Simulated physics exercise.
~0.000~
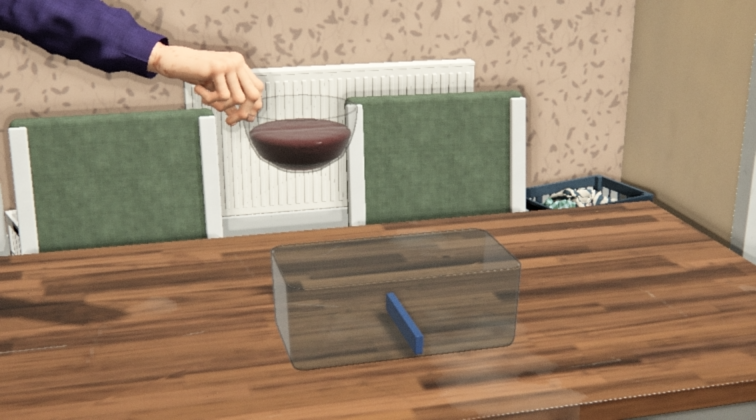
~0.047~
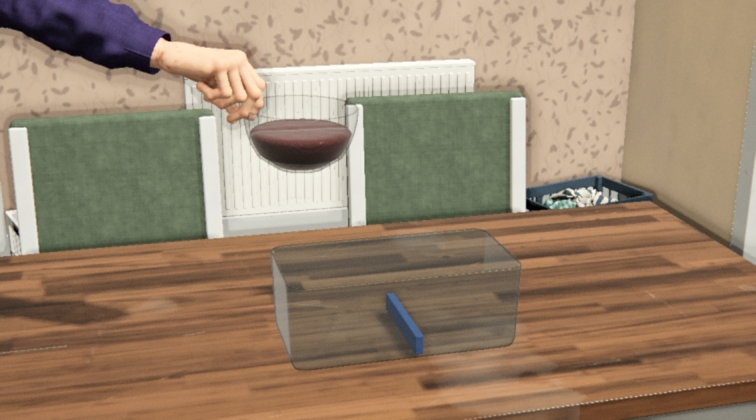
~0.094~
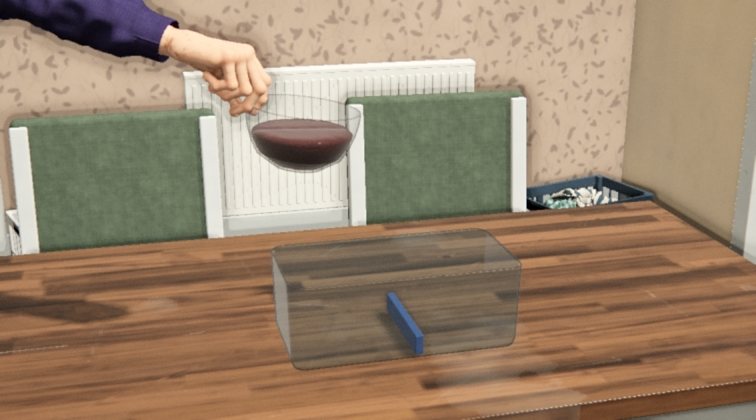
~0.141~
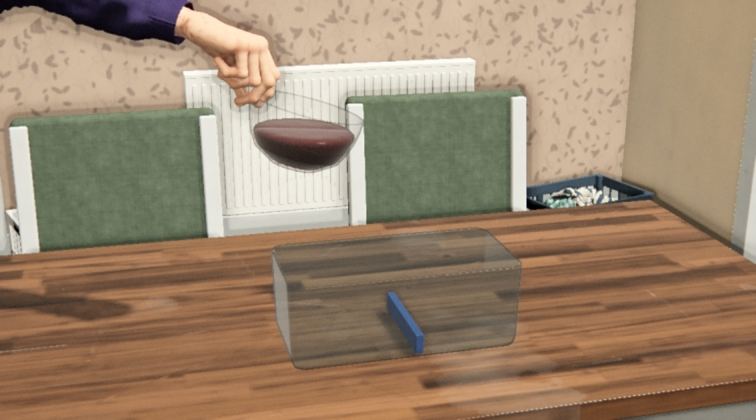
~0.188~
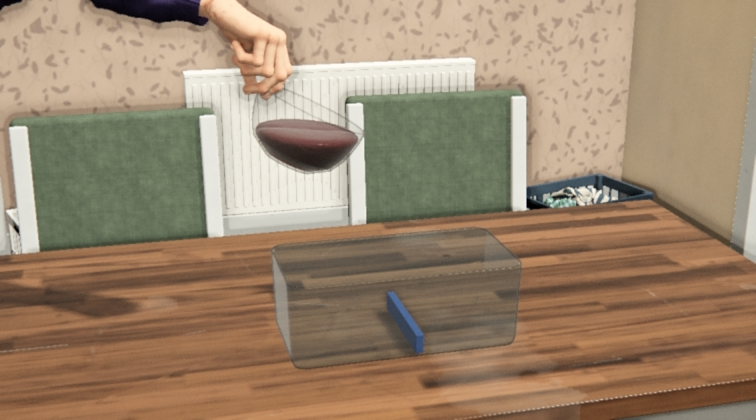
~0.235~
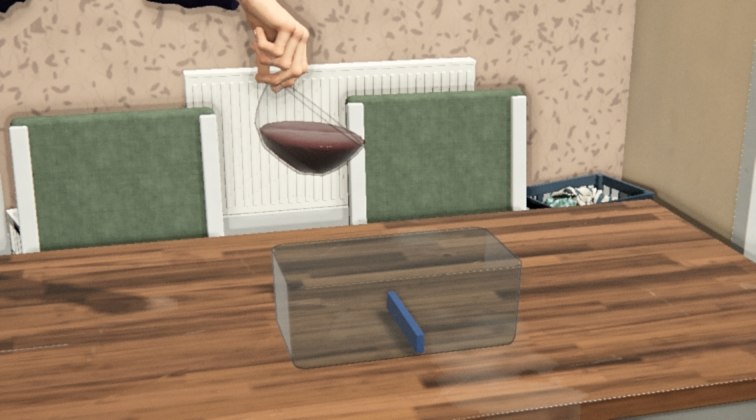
A hand in a purple sleeve holds a clear round bowl of dark red wine above an empty, transparent long basin on a wooden table. The hand rises and moves right, tilting the bowl further and further to the right, and the wine shifts toward its lower rim while the basin stays still.
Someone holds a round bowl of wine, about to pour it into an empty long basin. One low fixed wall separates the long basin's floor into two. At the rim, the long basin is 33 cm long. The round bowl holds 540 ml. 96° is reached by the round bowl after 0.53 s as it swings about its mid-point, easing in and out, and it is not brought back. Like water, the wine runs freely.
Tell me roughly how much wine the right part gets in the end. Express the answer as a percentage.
It gets about 32 per cent.
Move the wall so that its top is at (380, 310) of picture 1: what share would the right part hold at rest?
80 per cent.
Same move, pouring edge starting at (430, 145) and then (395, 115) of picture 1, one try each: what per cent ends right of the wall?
Try 1: 75 %; try 2: 80 %.
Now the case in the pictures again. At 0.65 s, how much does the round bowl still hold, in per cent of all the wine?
Around 3 percent of it.
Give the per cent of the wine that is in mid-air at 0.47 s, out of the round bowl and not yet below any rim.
Some 60 per cent, I reckon.
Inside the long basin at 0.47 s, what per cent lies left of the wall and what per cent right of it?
I'd say some 12 on the left and some 5 on the right.
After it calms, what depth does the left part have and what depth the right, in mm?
About 12 mm left, about 8 mm right.
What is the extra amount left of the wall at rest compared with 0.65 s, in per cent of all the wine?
12 %.
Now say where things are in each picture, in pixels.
The first frame shows tilt 0°; pouring edge (355, 105); surface from (248, 133) to (349, 127); the long basin's rim runs from (279, 269) to (503, 248); the wall's top is at (404, 315).
The second frame shows tilt 2°; pouring edge (356, 107); surface from (249, 132) to (350, 127).
The third frame shows tilt 7°; pouring edge (359, 112); surface from (250, 130) to (351, 129).
The fourth frame shows tilt 16°; pouring edge (361, 120); surface from (253, 128) to (353, 130).
The fifth frame shows tilt 27°; pouring edge (362, 131); surface from (255, 128) to (357, 132).
The sixth frame shows tilt 40°; pouring edge (360, 144); surface from (259, 130) to (356, 134); 1 per cent is over the edge.
After 0.47 s the tilt is 93° and 23 per cent is still to pour, 13 is left of the wall and 5 right of it.
After 0.65 s the tilt is 96° and 3 per cent is still to pour, 53 is left of the wall and 33 right of it.
After 0.83 s the tilt is 96° and 0 per cent is still to pour, 64 is left of the wall and 31 right of it.
After 1.03 s the tilt is 96° and 0 per cent is still to pour, 65 is left of the wall and 32 right of it.
In the end 65 per cent lies left of the wall, 32 right of it and 3 outside.
